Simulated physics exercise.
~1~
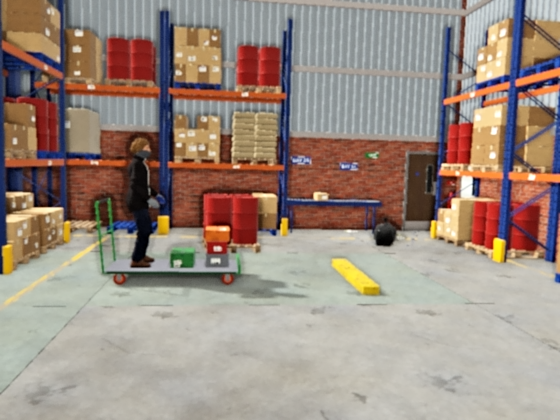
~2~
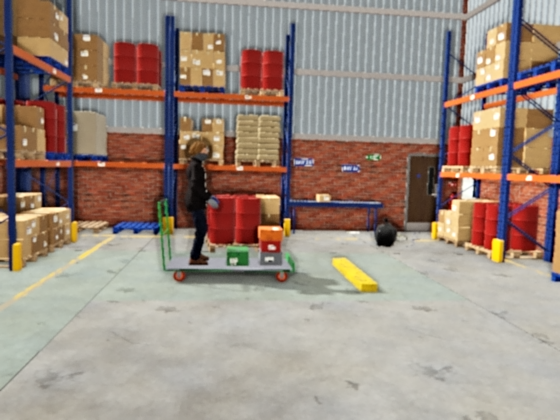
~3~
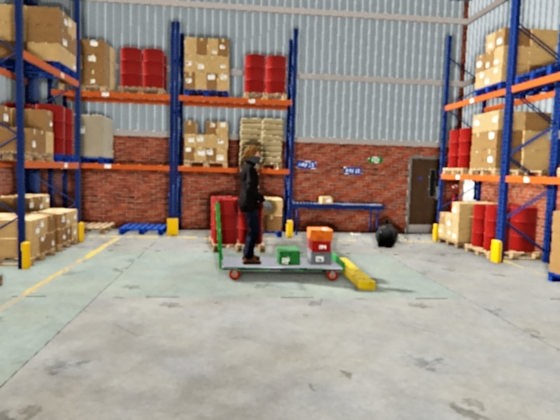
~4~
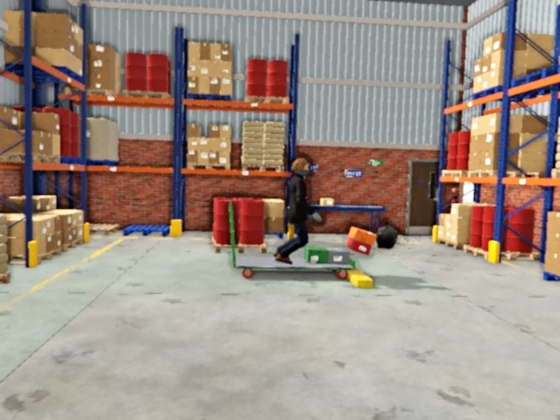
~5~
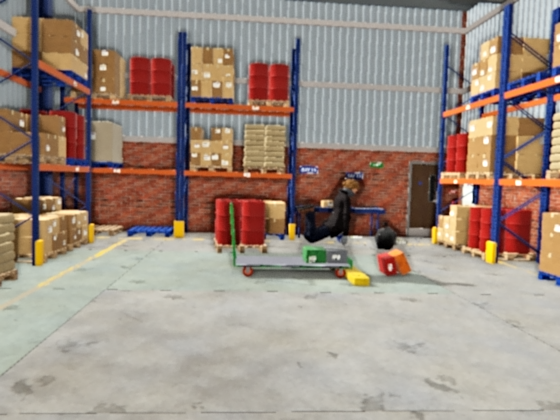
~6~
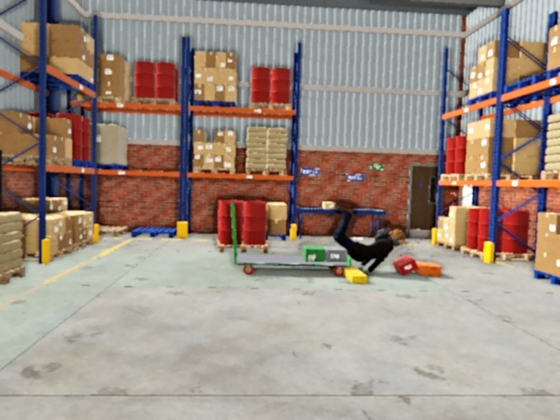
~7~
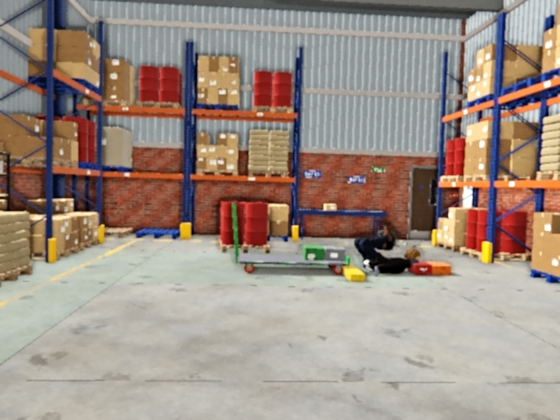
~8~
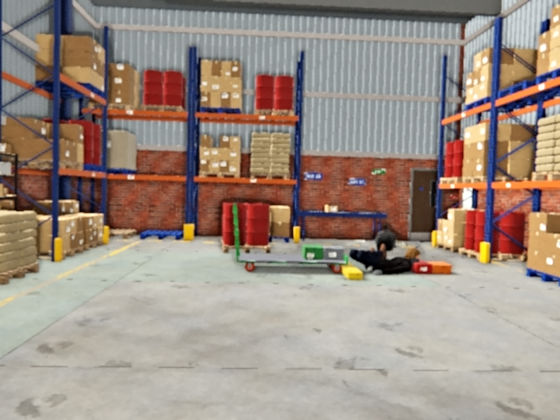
A person in dark clothes rode a flat trolley right across a warehouse until it stopped at a yellow block, then pitched over the front with the orange and red boxes and lay on the floor beside them, while the green and grey boxes stayed aboard.
